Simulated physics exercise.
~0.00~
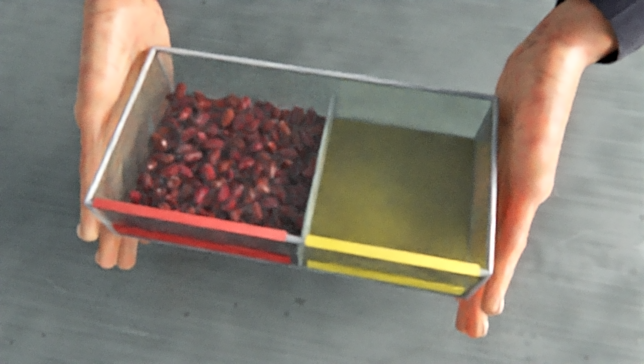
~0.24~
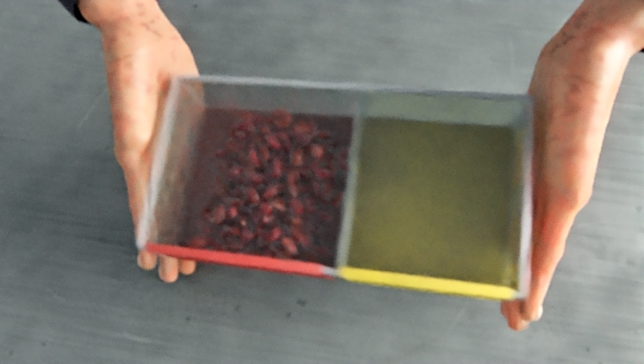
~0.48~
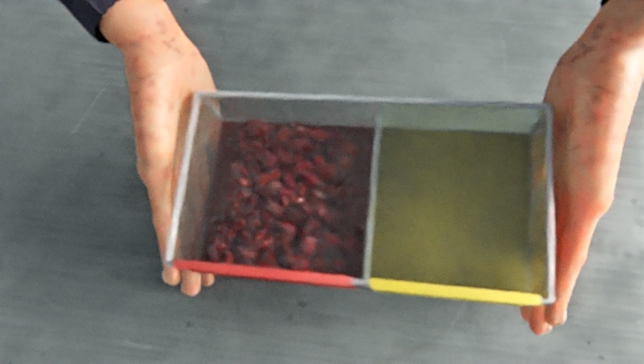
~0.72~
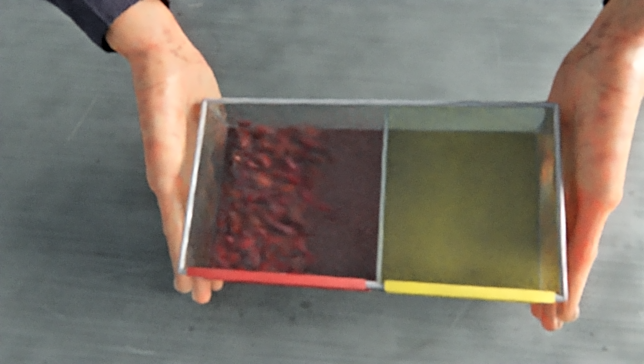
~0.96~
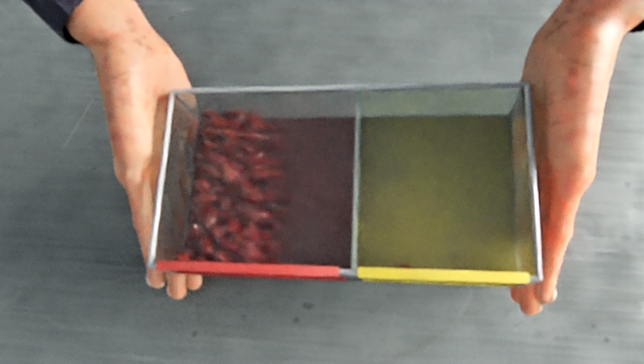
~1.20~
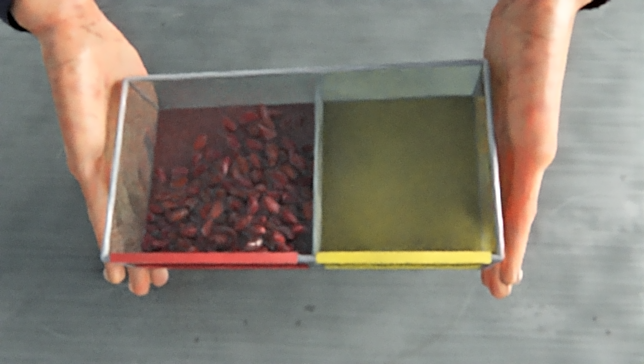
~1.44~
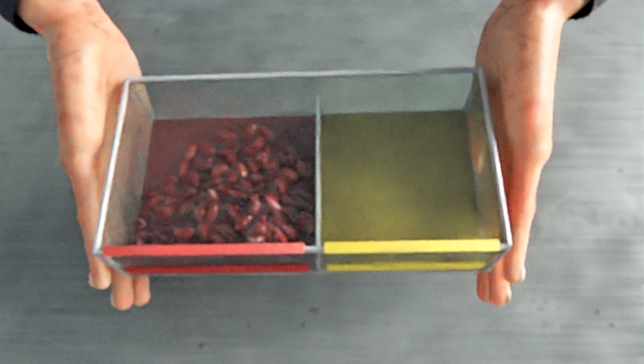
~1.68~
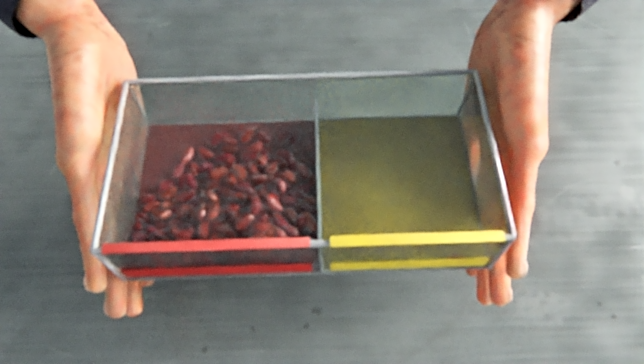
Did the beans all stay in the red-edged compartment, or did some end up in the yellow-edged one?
They all stayed in the red-edged compartment, and the yellow-edged one was empty at the end.
